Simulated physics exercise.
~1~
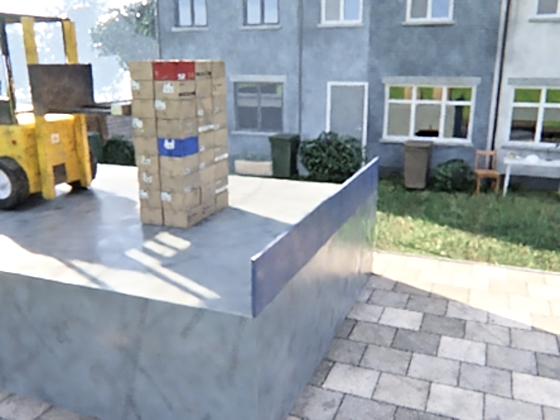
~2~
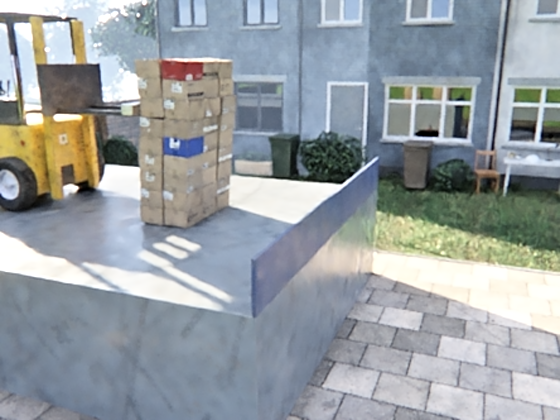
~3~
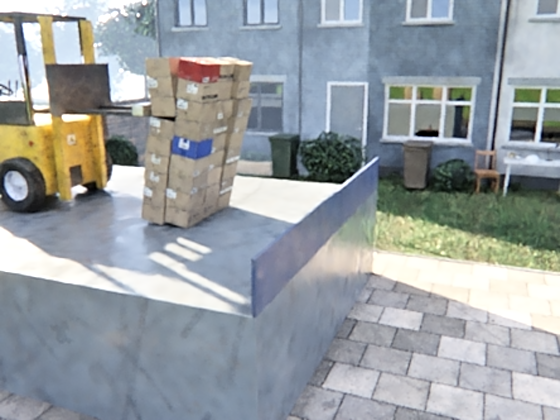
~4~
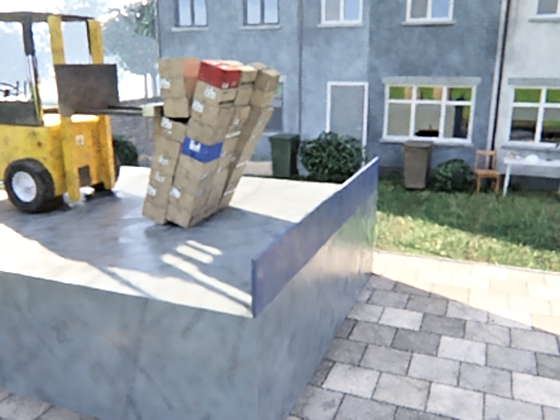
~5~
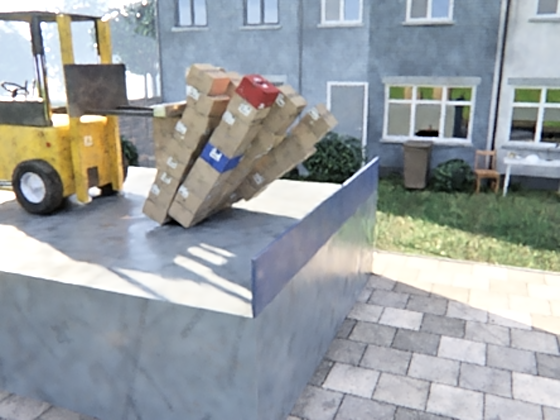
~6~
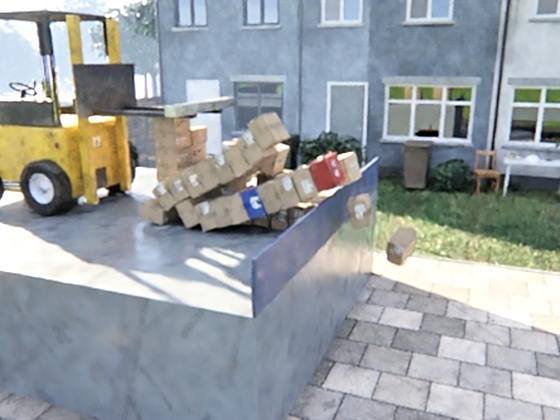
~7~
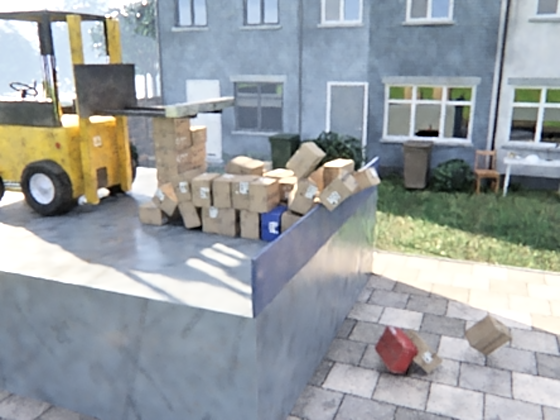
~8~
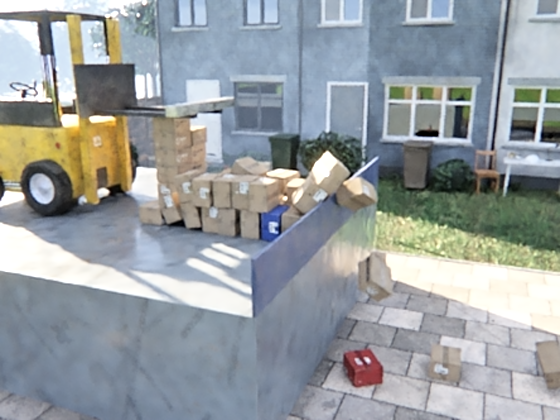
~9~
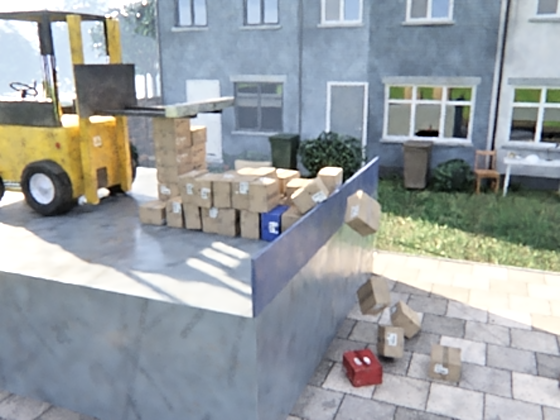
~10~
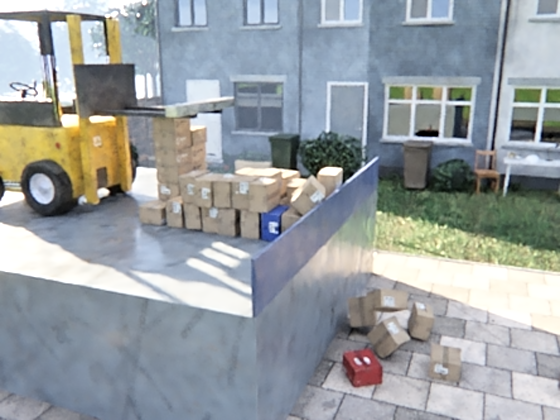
On a loading dock, a forklift topples stacked boxes, and several tumble over the edge.
